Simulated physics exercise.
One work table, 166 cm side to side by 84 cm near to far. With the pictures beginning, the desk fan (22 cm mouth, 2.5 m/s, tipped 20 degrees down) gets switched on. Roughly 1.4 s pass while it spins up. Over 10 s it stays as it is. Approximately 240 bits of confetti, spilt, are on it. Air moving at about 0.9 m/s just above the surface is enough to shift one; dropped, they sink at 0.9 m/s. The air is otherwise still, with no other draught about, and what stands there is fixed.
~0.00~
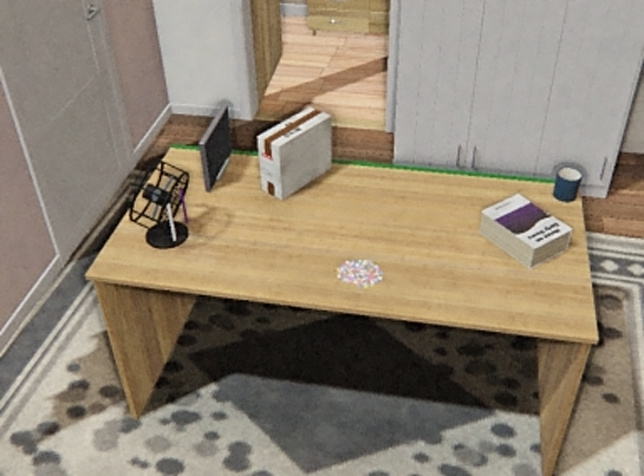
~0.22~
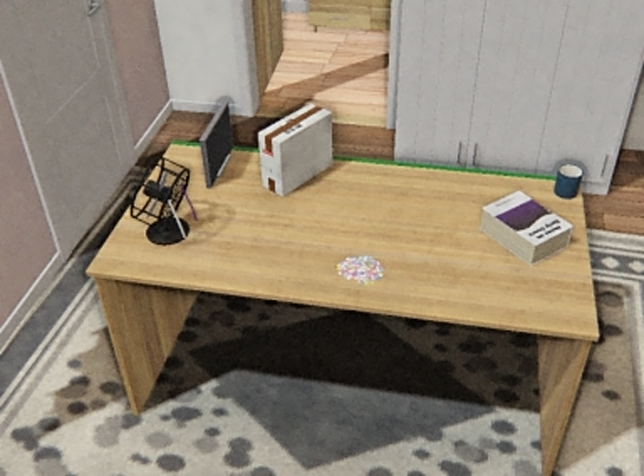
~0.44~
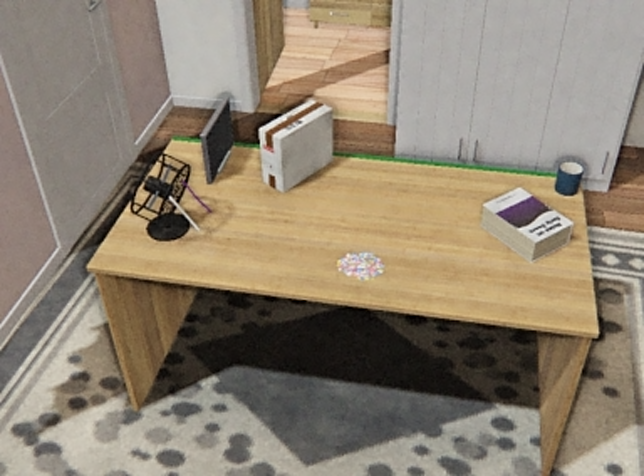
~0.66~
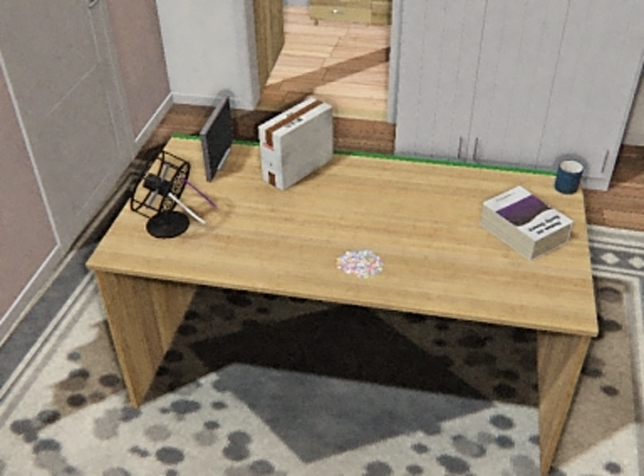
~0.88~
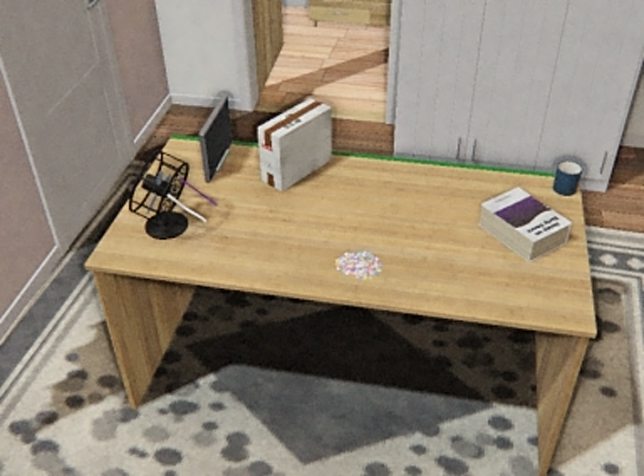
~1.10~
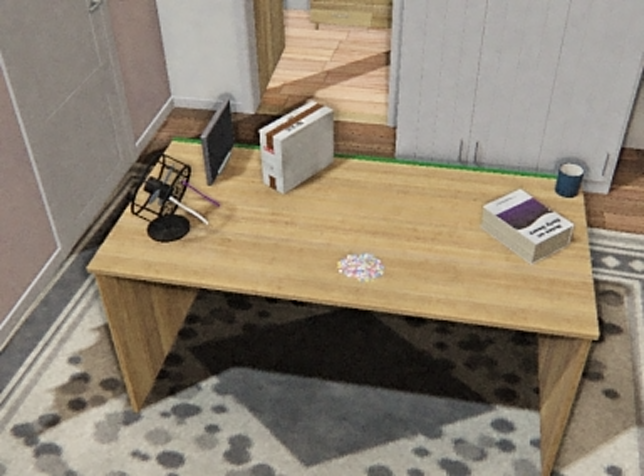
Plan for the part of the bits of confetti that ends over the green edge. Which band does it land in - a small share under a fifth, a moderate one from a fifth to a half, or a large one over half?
It lands in the small band.
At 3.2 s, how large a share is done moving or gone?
Close to 100 % of them.
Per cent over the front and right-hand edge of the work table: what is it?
About 40 % front, about 60 % right-hand.
After 2.0 s the count stands so, 0 % are over the green edge; the middle of those still in play is near (604, 309).
After 3.2 s the count stands so, 0 % are over the green edge.
After 5.5 s the count stands so, 0 % are over the green edge.
After 10.0 s, at the end, 0 % are over the green edge.
